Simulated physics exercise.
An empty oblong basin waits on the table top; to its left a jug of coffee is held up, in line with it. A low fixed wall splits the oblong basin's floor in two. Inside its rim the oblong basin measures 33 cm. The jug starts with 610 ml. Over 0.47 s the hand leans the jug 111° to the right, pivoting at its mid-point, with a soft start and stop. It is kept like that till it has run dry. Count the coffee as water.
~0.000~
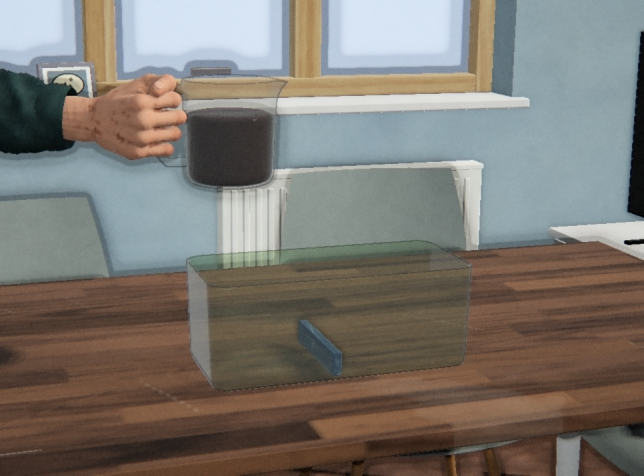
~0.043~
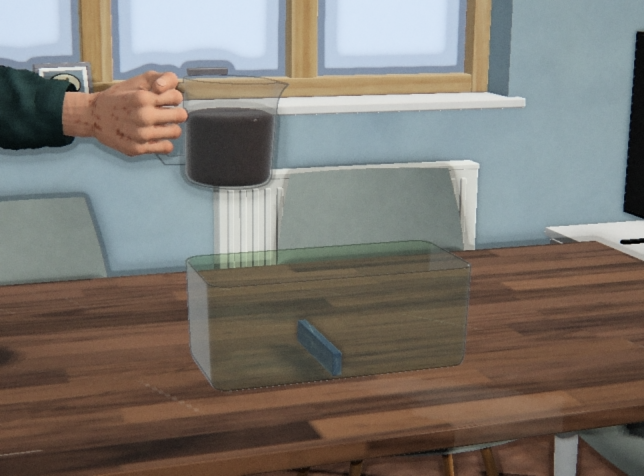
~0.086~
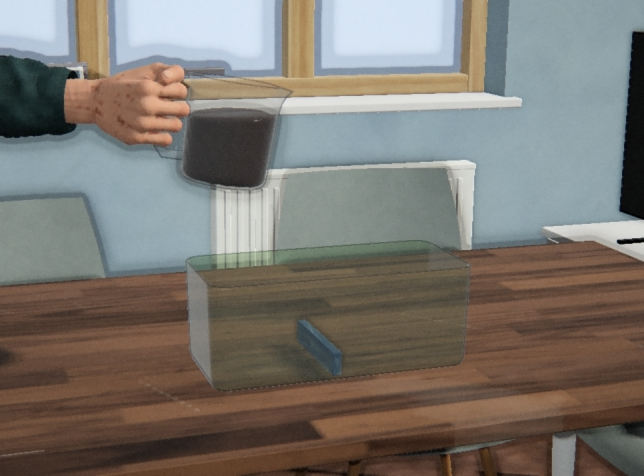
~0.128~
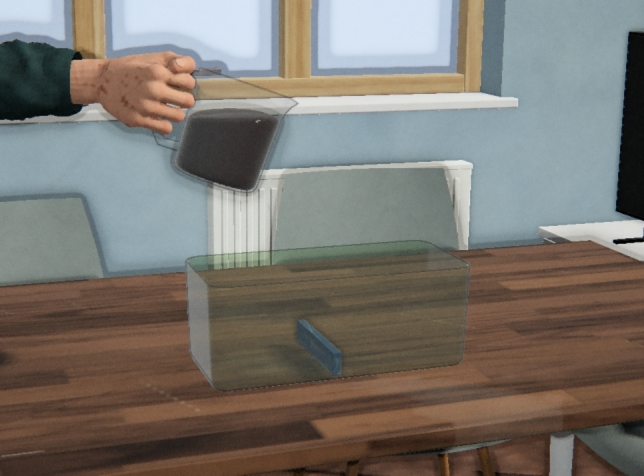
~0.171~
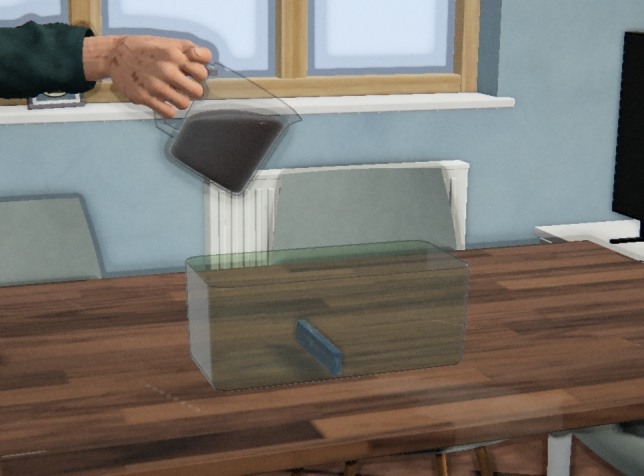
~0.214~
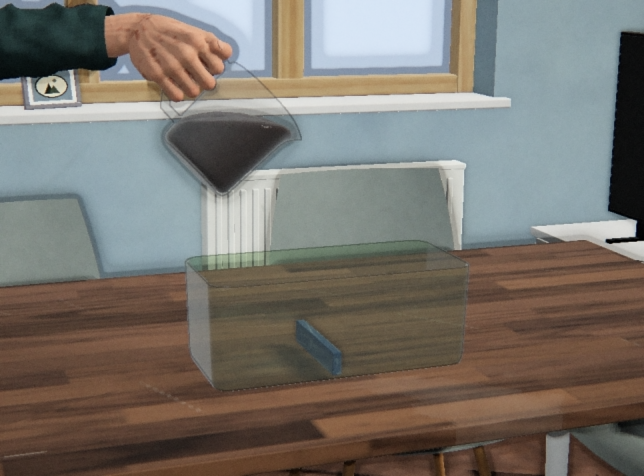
At a wooden table, a hand tilts a jug of coffee rightward above an oblong basin.
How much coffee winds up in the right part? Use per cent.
Roughly 80 per cent is past the wall.
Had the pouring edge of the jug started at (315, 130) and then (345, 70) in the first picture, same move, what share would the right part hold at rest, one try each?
In turn about 90 and 75 per cent.
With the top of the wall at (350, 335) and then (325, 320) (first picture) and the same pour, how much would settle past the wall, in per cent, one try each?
First 15, then 65 per cent.
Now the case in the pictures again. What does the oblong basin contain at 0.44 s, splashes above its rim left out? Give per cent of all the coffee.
Near 14 in a hundred.
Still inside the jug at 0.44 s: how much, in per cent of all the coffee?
Some 48 per cent.
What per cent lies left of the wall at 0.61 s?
Near 10 in a hundred.
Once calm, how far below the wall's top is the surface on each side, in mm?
Left about 24 mm, right about 8 mm.
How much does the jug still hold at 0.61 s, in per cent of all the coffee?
About 10 per cent.
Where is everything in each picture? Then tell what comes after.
It leans 0°; its right rim is at (287, 80); the coffee meets the walls at (186, 114) and (270, 112); the oblong basin's rim runs from (197, 274) to (451, 255); the wall's top is at (319, 337), in the first picture.
It leans 2°; its right rim is at (289, 82); the coffee meets the walls at (186, 115) and (270, 112), in the second picture.
It leans 9°; its right rim is at (293, 90); the coffee meets the walls at (188, 115) and (272, 113), in the third picture.
It leans 19°; its right rim is at (298, 102); the coffee meets the walls at (187, 118) and (276, 115), in the fourth picture.
It leans 32°; its right rim is at (302, 119); the coffee meets the walls at (179, 131) and (281, 119), in the fifth picture.
It leans 48°; its right rim is at (301, 139); the coffee meets the walls at (170, 127) and (287, 126), in the sixth picture.
By 0.44 s the tilt is 110° and 49 per cent is still to pour, 1 is left of the wall and 13 right of it.
By 0.61 s the tilt is 111° and 10 per cent is still to pour, 10 is left of the wall and 63 right of it.
By 0.78 s the tilt is 111° and 1 per cent is still to pour, 13 is left of the wall and 79 right of it.
By 0.97 s the tilt is 111° and 0 per cent is still to pour, 17 is left of the wall and 81 right of it.
At rest 18 per cent lies left of the wall, 80 right of it and 2 outside.
